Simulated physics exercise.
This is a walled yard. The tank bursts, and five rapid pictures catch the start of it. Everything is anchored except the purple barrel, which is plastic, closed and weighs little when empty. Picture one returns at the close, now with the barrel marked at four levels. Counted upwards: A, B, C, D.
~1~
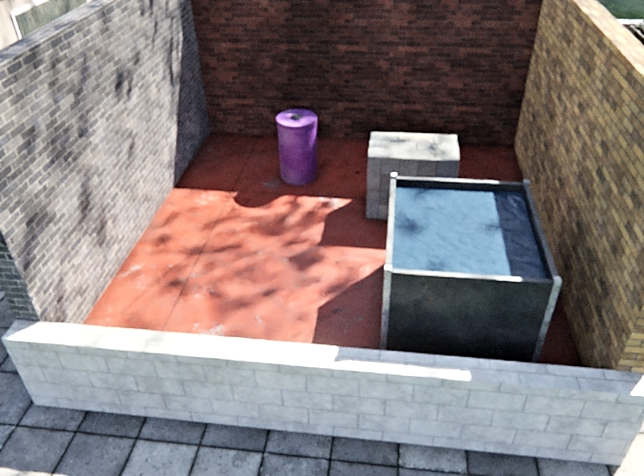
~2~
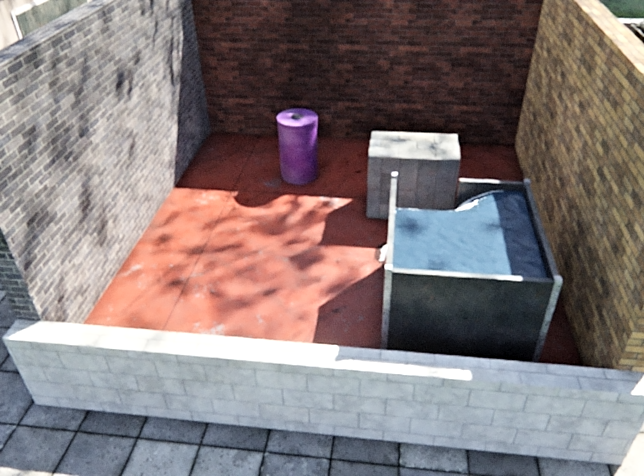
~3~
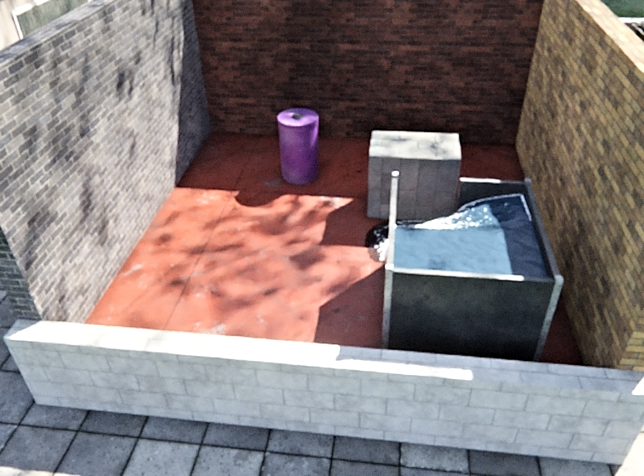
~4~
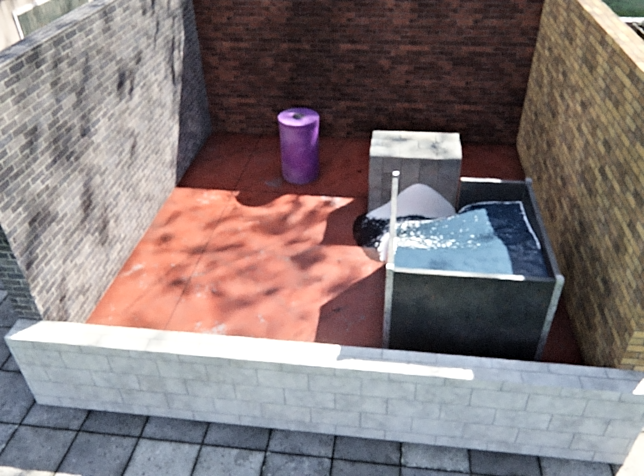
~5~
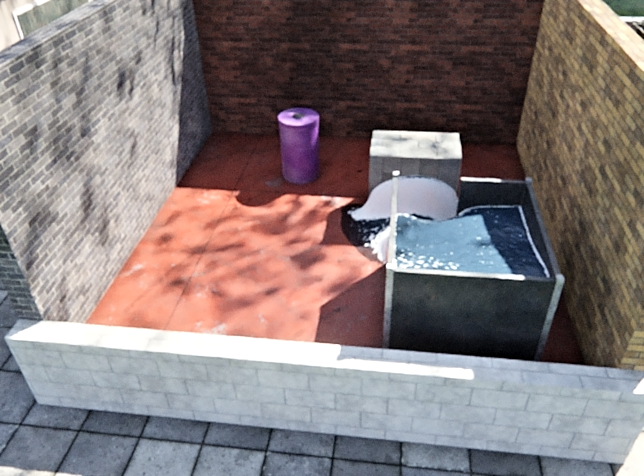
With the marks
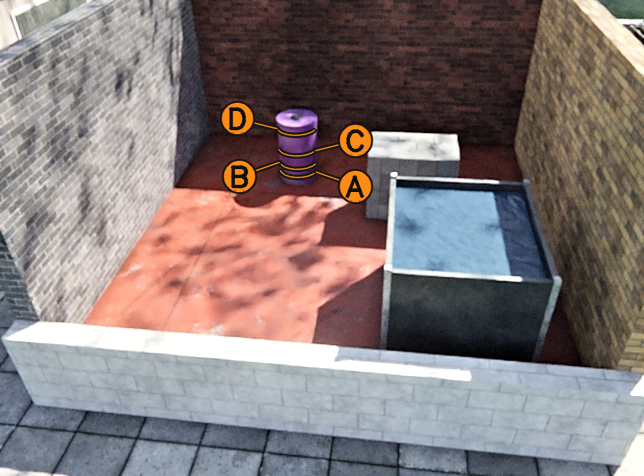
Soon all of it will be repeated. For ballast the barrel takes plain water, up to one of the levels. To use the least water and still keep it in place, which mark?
It is A.
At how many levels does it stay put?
All four.
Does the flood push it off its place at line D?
No, not at all.
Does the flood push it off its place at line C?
No, that is safe.
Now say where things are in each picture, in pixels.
In the first frame, lid of the purple barrel at (296, 117); tank full, its middle at (463, 229).
In the second frame, water covers 2 % of the ground, mostly out of sight from here.
In the third frame, water covers 4 % of the ground, mostly out of sight from here.
In the fourth frame, 6 % of the ground wet, in view closest to the barrel at (359, 231).
In the fifth frame, lid of the purple barrel at (298, 116); 7 % of the ground wet, in view closest to the barrel at (354, 230).
On the marked copy, A at (295, 177); B at (295, 169); C at (294, 155); D at (293, 135); from the bottom up A, B, C, D.
For line A, it shifts by a finger or two and stays.
For line B, it does not move.
For line C, it does not move.
For line D, it does not move.
